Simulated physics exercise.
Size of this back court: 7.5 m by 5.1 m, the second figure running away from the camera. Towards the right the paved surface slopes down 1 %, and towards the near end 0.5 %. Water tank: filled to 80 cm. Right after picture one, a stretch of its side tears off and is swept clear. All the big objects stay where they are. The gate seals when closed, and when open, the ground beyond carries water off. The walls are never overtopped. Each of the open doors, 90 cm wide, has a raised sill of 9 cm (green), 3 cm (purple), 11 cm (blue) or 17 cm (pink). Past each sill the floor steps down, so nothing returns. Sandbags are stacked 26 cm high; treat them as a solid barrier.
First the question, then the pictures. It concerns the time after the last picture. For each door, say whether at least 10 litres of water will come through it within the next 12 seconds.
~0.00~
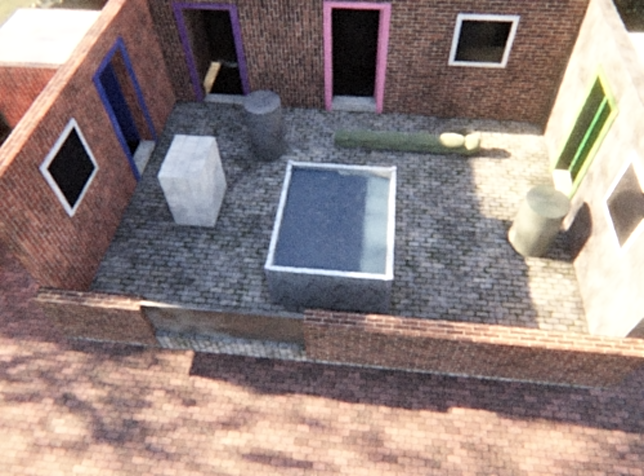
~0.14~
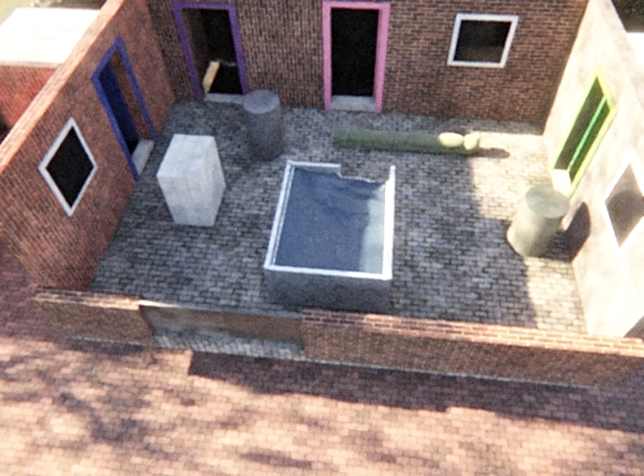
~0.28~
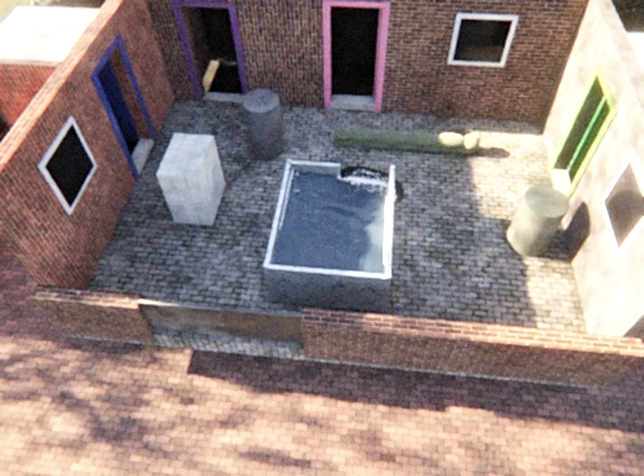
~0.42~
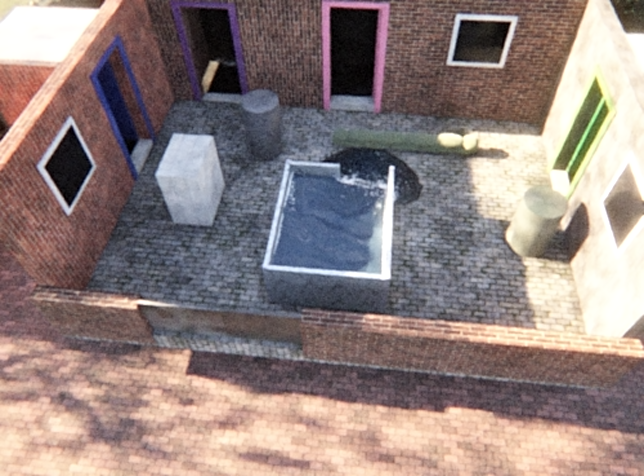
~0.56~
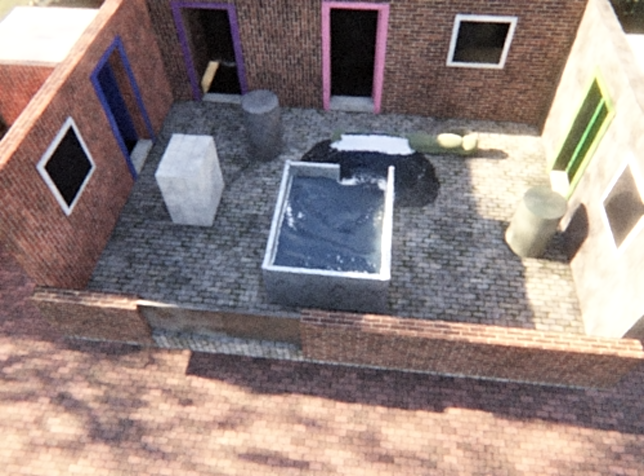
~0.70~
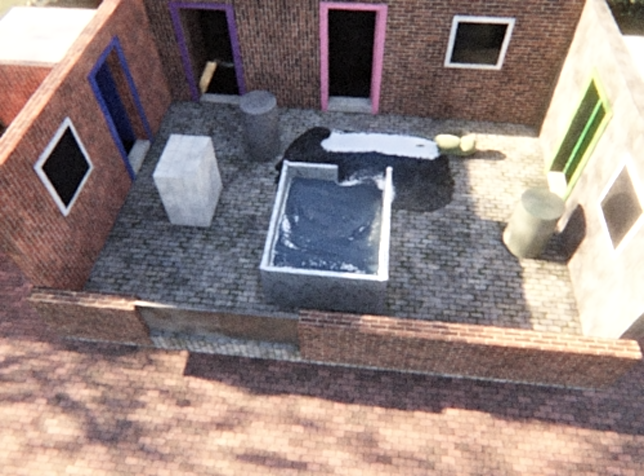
The green door will overshoot the limit; the purple door will overshoot the limit; the blue door will undershoot the limit; the pink door will undershoot the limit.
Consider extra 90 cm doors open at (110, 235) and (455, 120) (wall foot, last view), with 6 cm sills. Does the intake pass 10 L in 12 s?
Result in order - not enough, then more than that.
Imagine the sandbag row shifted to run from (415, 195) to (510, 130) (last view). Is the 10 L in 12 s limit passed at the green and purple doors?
So the green door comes out low enough while the purple door comes out too high.
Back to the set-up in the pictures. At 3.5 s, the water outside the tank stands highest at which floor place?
About (367, 151).
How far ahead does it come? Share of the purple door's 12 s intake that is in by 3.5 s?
Roughly 30%.
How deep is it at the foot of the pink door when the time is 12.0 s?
Average: ~ 6.5 cm.
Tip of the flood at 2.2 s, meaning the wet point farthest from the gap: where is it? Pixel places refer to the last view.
Near (172, 101).
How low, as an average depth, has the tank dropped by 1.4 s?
Roughly 55 centimetres.
After 1.4 s water covers 25 % of the floor and is deepest (46 cm) near (367, 151); green door not reached, purple door not reached, blue door not reached, pink door 3 cm at the sill, 0 L in.
After 2.2 s water covers 40 % of the floor and is deepest (38 cm) near (367, 151); green door 20 cm at the sill, 38 L in, purple door 7 cm at the sill, 1 L in, blue door not reached, pink door 11 cm at the sill, 0 L in.
After 3.5 s water covers 60 % of the floor and is deepest (28 cm) near (367, 151); green door 22 cm at the sill, 139 L in, purple door 6 cm at the sill, 12 L in, blue door 5 cm at the sill, 0 L in, pink door 5 cm at the sill, 0 L in.
After 7.0 s water covers 95 % of the floor and is deepest (15 cm) near (367, 151); green door 14 cm at the sill, 307 L in, purple door 5 cm at the sill, 29 L in, blue door 3 cm at the sill, 0 L in, pink door 6 cm at the sill, 0 L in.
After 12.0 s water covers 95 % of the floor and is deepest (14 cm) near (569, 287); green door 9 cm at the sill, 346 L in, purple door 4 cm at the sill, 38 L in, blue door 3 cm at the sill, 0 L in, pink door 7 cm at the sill, 0 L in.
